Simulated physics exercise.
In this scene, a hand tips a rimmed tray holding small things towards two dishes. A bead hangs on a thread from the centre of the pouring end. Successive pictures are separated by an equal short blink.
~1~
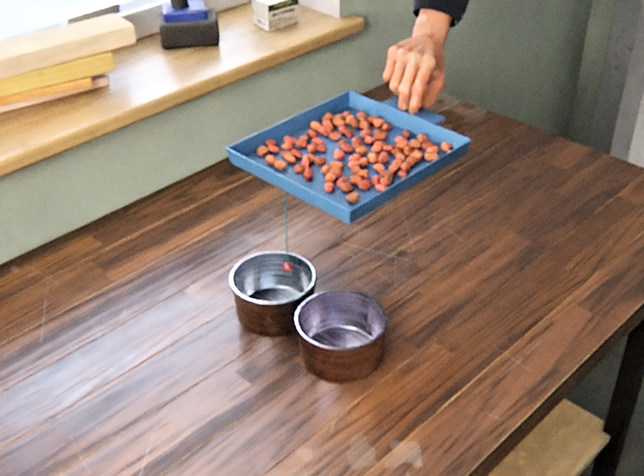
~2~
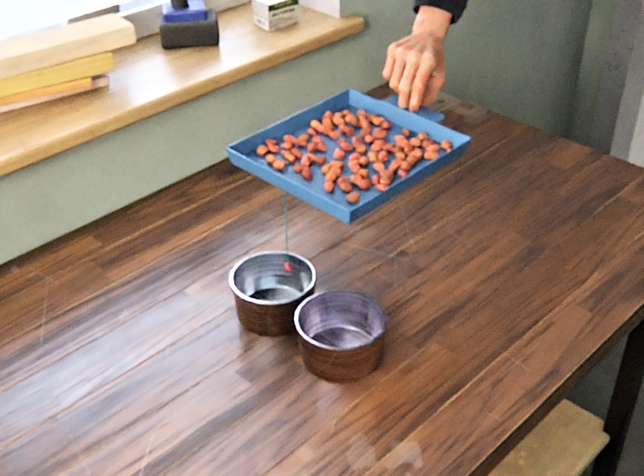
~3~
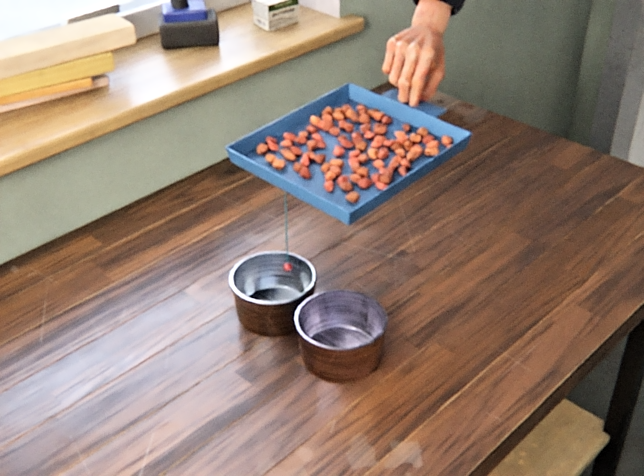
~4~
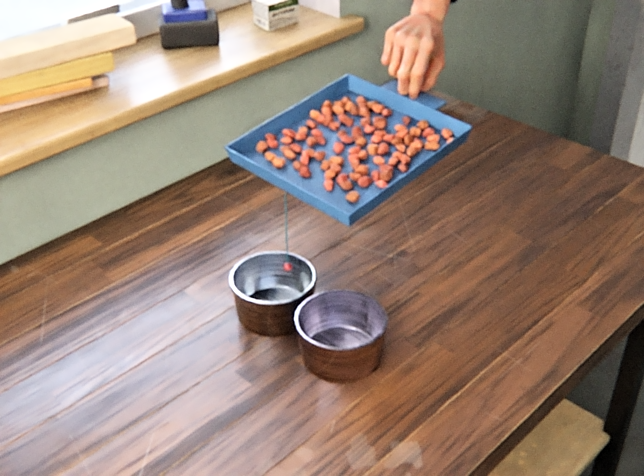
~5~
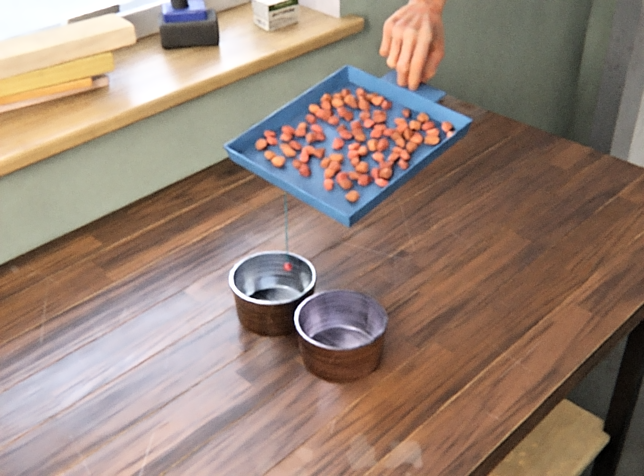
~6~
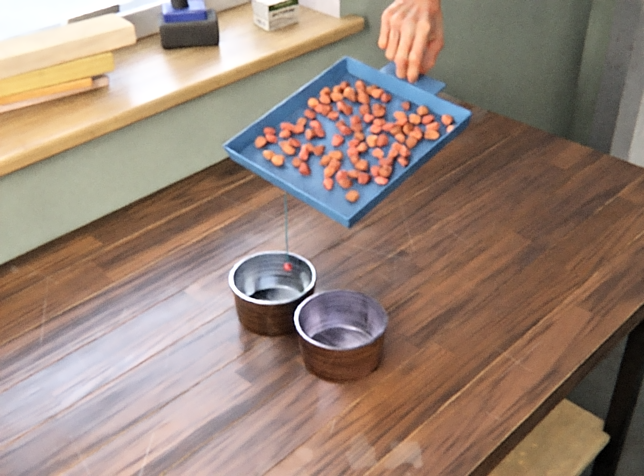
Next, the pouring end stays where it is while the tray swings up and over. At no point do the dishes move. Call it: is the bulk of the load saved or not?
The bulk is saved.
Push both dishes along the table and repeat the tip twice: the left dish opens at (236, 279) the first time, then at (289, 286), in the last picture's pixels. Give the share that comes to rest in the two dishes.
Near 90 % and 60 %.
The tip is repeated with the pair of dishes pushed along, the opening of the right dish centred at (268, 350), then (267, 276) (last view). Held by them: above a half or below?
Short of half, then Short of half.
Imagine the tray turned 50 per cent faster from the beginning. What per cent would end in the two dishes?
I'd put it near 60 per cent.
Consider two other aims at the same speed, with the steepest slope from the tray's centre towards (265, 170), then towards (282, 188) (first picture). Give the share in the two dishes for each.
I'd say roughly 20 percent with the first slope, 30 percent with the other.
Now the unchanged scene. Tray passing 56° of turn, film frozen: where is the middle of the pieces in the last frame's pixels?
Somewhere about pixel (314, 178).
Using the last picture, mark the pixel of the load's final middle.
Roughly pixel (322, 350).
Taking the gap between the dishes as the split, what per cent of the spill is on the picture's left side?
Close to 90 %.
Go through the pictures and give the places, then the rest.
In the first frame, corners of the pouring end at (231, 148) and (350, 208), level; middle of the load at (358, 148), bits of crushed brick; left dish at (243, 310); right dish at (311, 355); bead on its thread at (288, 267).
In the second frame, corners of the pouring end at (231, 147) and (349, 208), level; middle of the load at (358, 147).
In the third frame, corners of the pouring end at (230, 147) and (349, 209), tipped barely, lowest at the right corner; middle of the load at (357, 143).
In the fourth frame, corners of the pouring end at (230, 146) and (349, 211), tipped a little, lowest at the right corner; middle of the load at (357, 138).
In the fifth frame, corners of the pouring end at (229, 146) and (348, 213), tipped a little, lowest at the right corner; middle of the load at (357, 134).
In the sixth frame, corners of the pouring end at (228, 145) and (348, 215), tipped a little, lowest at the right corner; middle of the load at (356, 129); left dish at (243, 310); right dish at (311, 355).
Soon after the last picture, tray tipped steeply; all on the tray.
A little later, tray tipped right over; about two thirds on the tray; a small part in the right dish; a small part outside both; a small part in the air.
Later still, tray tipped past a quarter turn; about half in the right dish; a small part in the left dish; about a third outside both.
At rest, tray tipped past a quarter turn; about half in the right dish; a small part in the left dish; about a third outside both.
